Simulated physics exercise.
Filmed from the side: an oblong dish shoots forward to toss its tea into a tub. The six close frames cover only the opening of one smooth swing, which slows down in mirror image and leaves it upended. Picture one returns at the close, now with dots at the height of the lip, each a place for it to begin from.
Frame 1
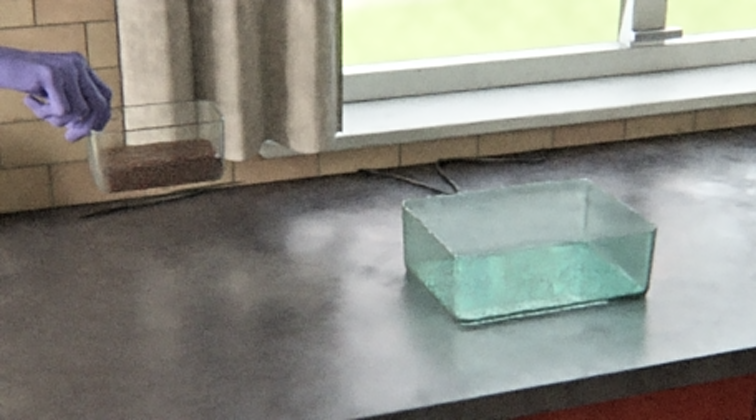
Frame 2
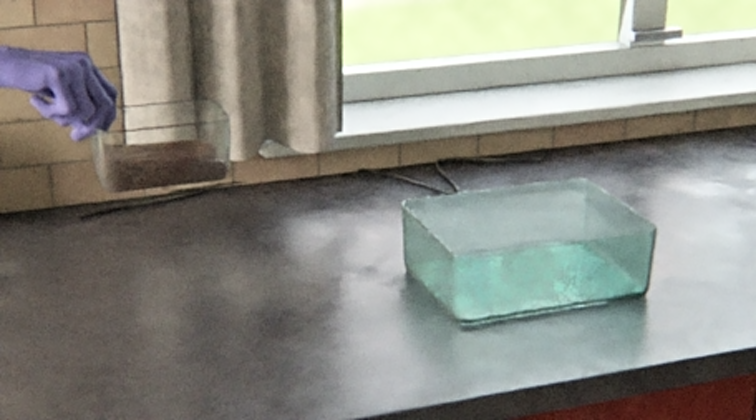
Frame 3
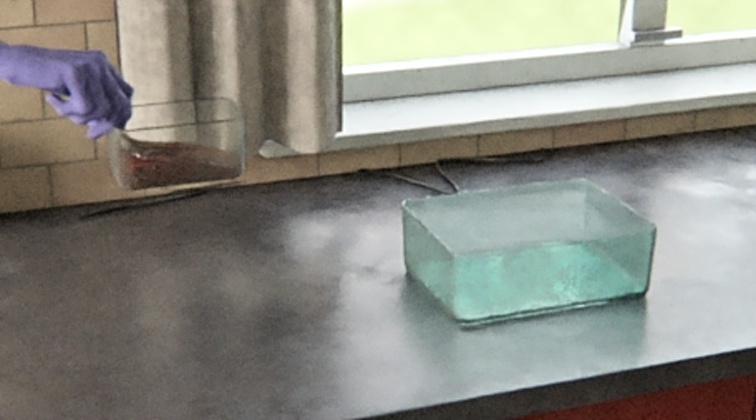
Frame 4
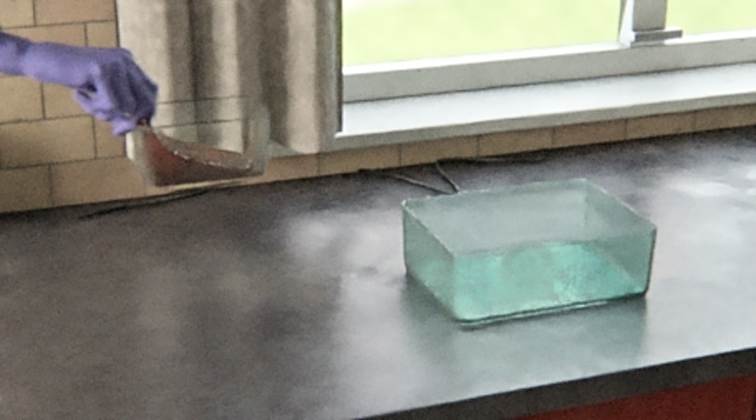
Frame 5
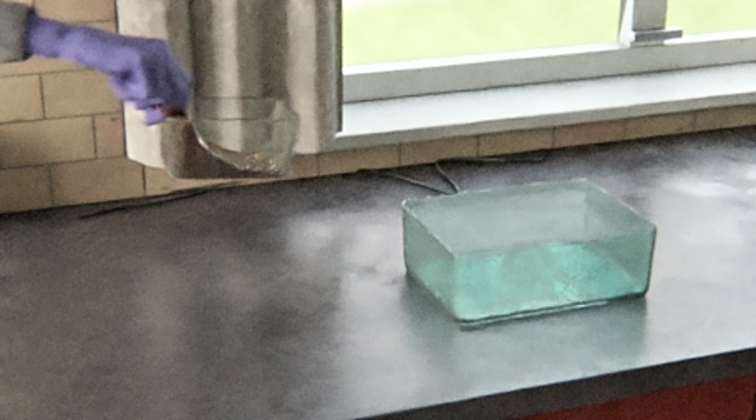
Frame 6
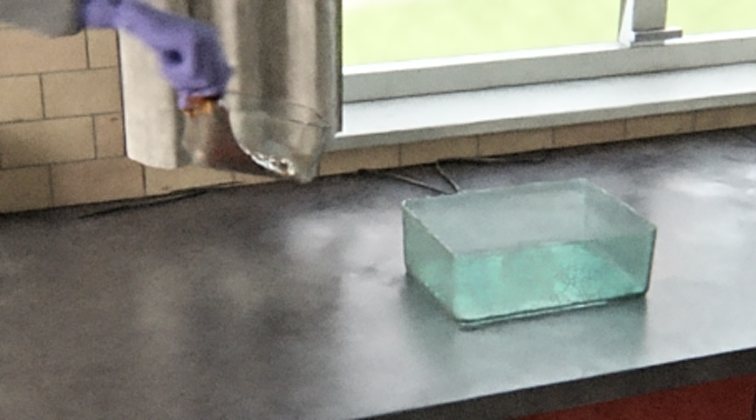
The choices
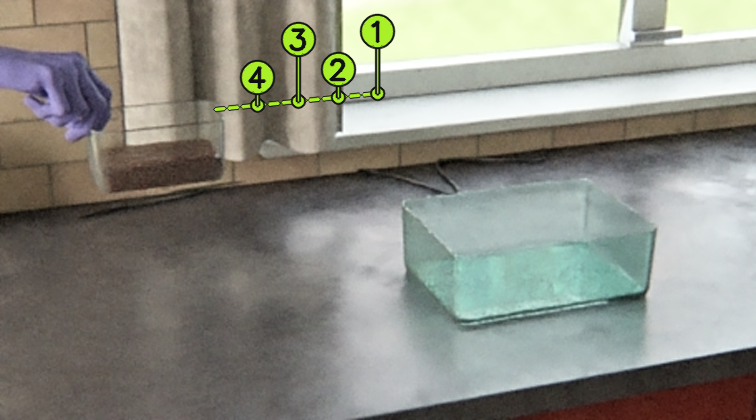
A purple-gloved hand moves a clear dish of brown liquid right and begins tilting it.
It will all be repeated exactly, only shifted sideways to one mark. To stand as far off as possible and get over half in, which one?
4 is the one.
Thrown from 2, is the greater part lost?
No.
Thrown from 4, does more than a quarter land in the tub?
Yes, it does.
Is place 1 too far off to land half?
No.
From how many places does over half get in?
All of the four.
On the marked copy, 1 at (377, 93); 2 at (338, 97); 3 at (298, 101); 4 at (257, 105).
Choosing 1, about 84 % lands in the tub, 5 % falls short and 11 % goes beside or beyond.
Choosing 2, about 85 % lands in the tub, 7 % falls short and 8 % goes beside or beyond.
Choosing 3, about 82 % lands in the tub, 12 % falls short and 6 % goes beside or beyond.
Choosing 4, about 70 % lands in the tub, 26 % falls short and 5 % goes beside or beyond.
